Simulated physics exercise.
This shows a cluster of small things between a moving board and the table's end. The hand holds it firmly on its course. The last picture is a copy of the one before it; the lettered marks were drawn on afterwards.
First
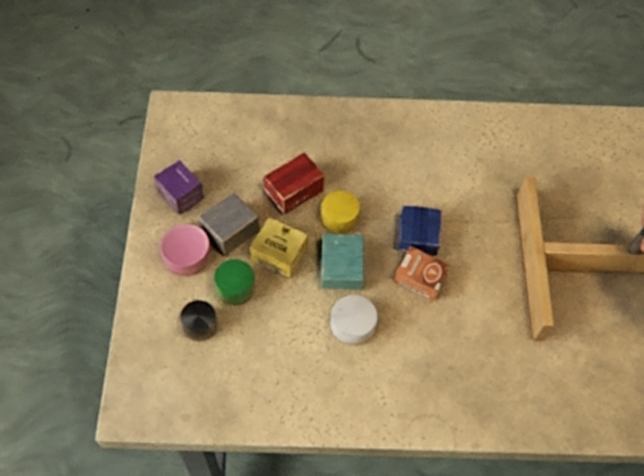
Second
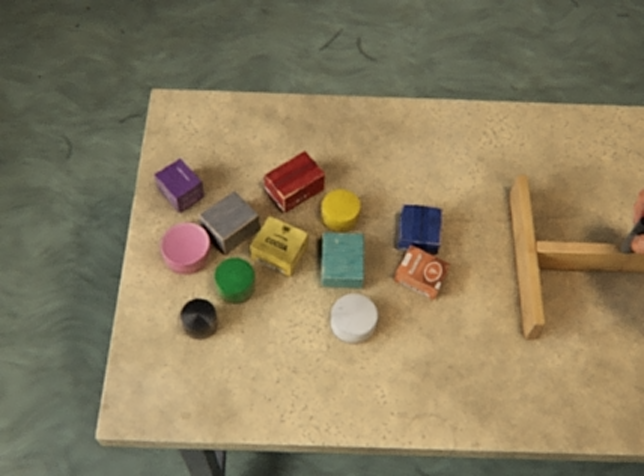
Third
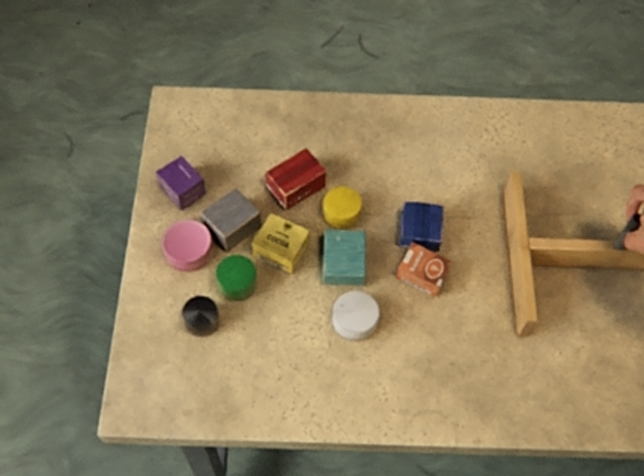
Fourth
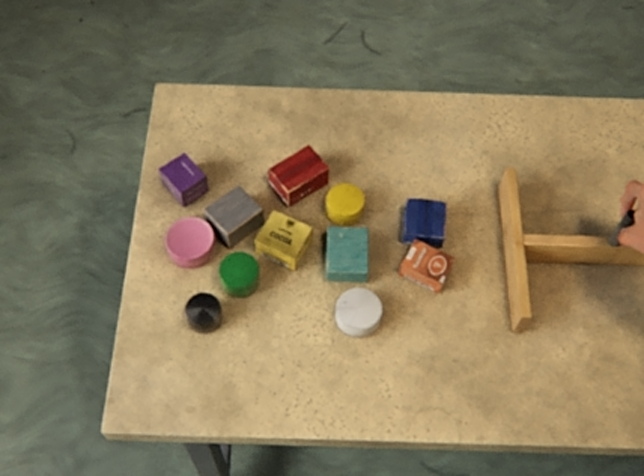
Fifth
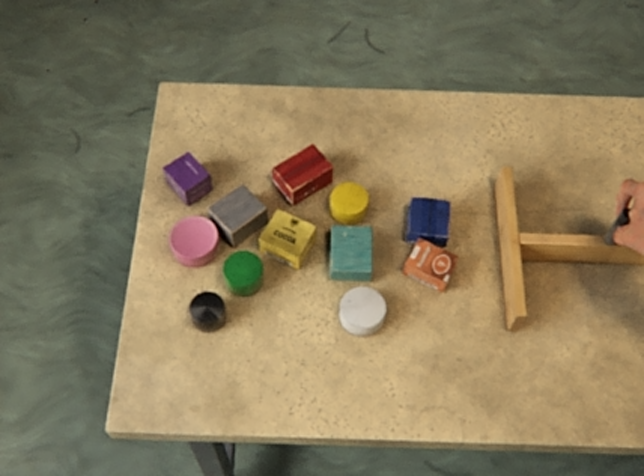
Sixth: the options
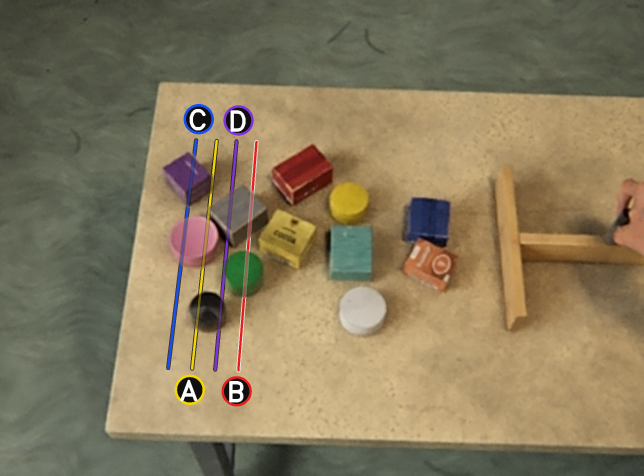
A speckled tan tabletop stands over a dark, grey-green, mottled floor, seen from high above. Purple, red, grey, yellow, turquoise, blue and orange blocks and boxes cluster left of centre with round pink, green, yellow, black and white pieces, while a T-shaped wooden board lies at right. A hand at the right edge slides the board slightly leftward, the small things stay put, and the view shifts very slightly.
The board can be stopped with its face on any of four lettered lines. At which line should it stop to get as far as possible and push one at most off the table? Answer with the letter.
At B, and not beyond.
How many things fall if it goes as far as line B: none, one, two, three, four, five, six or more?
One.
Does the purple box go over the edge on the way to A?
By then, no.
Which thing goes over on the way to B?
The pink tub.
On the copy, A at (205, 246); B at (248, 247); C at (183, 245); D at (227, 247).
On B. First, board (420, 235); orange box (389, 272); blue box (390, 221).
Then, board (324, 231); pink tub (163, 242); purple box (186, 171).
Finally, board (251, 229); pink tub over the edge; yellow box (139, 238); one fallen.
By contrast, A drops three; C drops six; D drops three.
